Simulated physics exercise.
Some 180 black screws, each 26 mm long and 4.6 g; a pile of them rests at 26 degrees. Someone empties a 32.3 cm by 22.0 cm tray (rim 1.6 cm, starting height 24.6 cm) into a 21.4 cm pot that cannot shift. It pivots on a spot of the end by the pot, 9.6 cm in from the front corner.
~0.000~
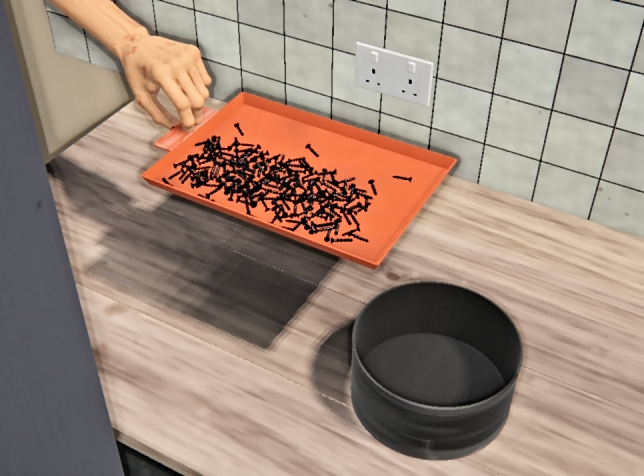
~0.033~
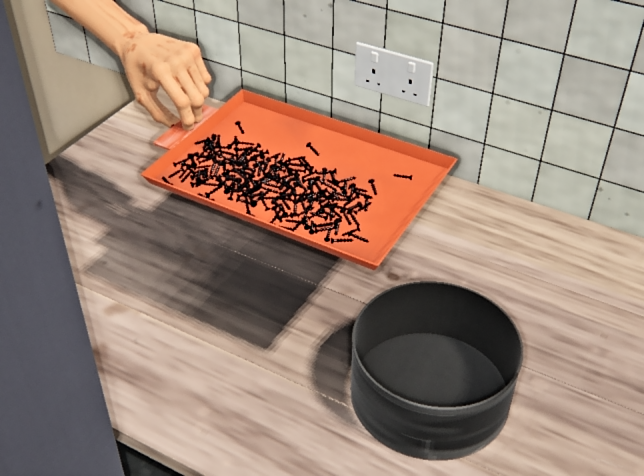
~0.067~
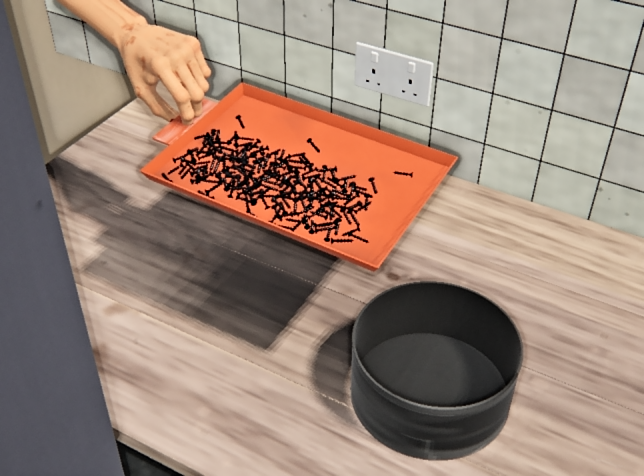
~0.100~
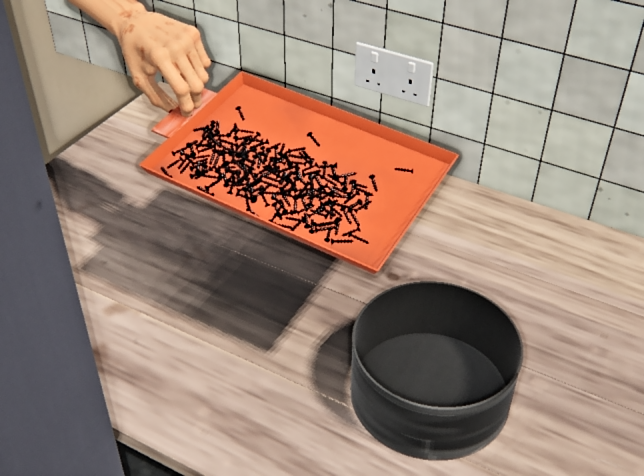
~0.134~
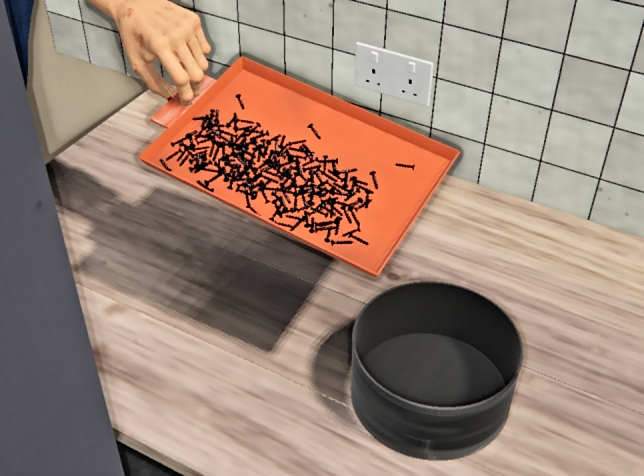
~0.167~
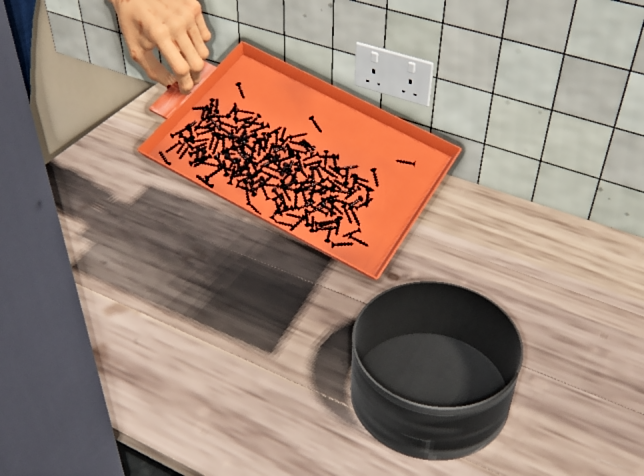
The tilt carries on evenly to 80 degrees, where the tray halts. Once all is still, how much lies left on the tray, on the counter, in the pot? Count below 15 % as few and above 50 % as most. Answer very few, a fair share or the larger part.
Tray very few, counter a fair share, pot the larger part.
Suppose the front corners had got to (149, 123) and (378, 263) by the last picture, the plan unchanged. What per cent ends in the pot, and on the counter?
Pot 95, counter 5.
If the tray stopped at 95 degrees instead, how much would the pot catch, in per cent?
It would be near 60 per cent.
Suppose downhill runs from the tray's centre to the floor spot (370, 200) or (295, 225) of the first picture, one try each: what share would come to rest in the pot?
Some 90 and 25 per cent.
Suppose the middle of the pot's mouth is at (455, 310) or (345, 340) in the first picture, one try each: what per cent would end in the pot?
Some 0 and 100 per cent.
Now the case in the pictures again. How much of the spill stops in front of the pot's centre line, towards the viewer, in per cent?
Some 100 per cent.
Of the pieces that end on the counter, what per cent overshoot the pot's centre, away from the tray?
Roughly 30 per cent.
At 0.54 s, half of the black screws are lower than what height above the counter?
Some 24 cm.
Then, at 0.39 s, tilt 48 degrees; the tray holds 100 %, the pot 0 %.
After 0.54 s, tilt 70 degrees; the tray holds 90 %, the pot 0 %.
After 0.82 s, tilt 80 degrees; the tray holds 0 %, the pot 60 %.
By 2.0 s all is still; tray 0 %, counter 40 %, pot 60 %.
